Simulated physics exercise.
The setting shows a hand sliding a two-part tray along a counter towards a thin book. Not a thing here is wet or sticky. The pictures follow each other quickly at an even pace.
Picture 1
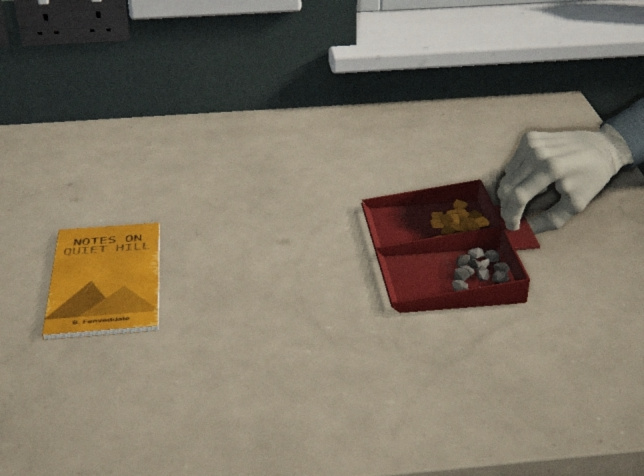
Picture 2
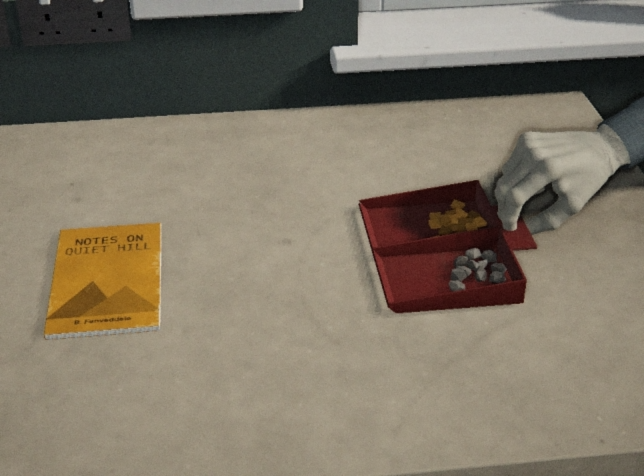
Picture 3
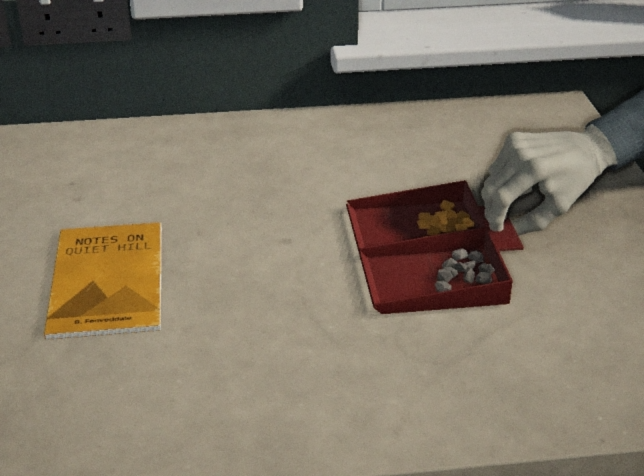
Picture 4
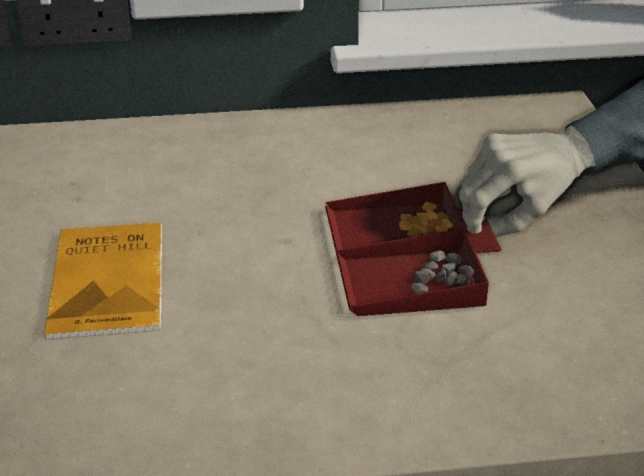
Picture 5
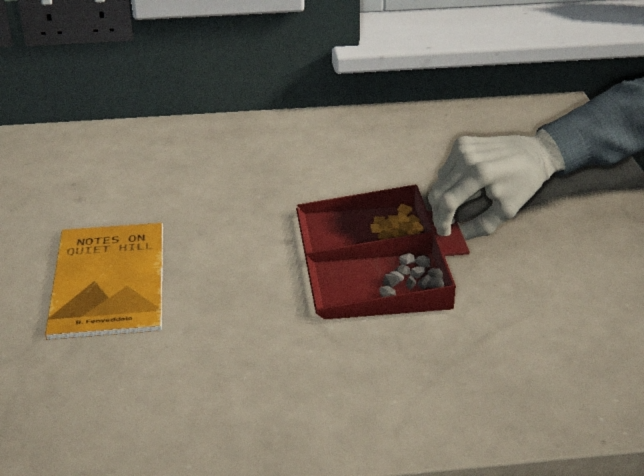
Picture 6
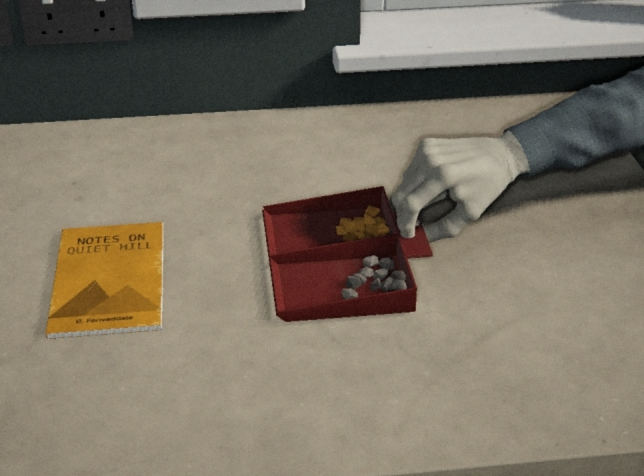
On a pale counter, a hand slides a red two-part tray of gravel and cereal squares left towards a thin yellow book.
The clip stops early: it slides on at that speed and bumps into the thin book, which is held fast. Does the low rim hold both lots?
The near lot does not leave; the far lot does not leave.
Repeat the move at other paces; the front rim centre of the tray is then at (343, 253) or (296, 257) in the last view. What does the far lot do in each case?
Case one, it is retained; case two, it is retained.
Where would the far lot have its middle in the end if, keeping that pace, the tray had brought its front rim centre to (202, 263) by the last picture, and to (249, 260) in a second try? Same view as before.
First near (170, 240), then near (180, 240).
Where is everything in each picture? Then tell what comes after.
Front rim at (376, 251), at rest; thin book at (103, 301); near lot at (483, 274), a few bits of gravel; far lot at (453, 219), a few cereal squares, in the first picture.
Front rim at (373, 251), hardly any of the way covered; far lot at (451, 219), in the second picture.
Front rim at (359, 252), a small part of the way covered; near lot at (469, 275), in the third picture.
Front rim at (337, 254), about a quarter of the way covered; far lot at (421, 221), in the fourth picture.
Front rim at (306, 256), about a third of the way covered; near lot at (411, 283), in the fifth picture.
Front rim at (269, 258), about half of the way covered; thin book at (106, 300); near lot at (376, 285); far lot at (358, 225), in the sixth picture.
Then, 0.08 s past the last view, tray still sliding, front rim near (218, 262); near lot all inside; far lot all inside.
Then, 0.26 s past the last view, tray stopped at the thin book; near lot all inside, moved towards the front rim; far lot all inside, moved towards the front rim.
Finally, tray stopped at the thin book; near lot all inside, moved towards the front rim; far lot all inside, moved towards the front rim.
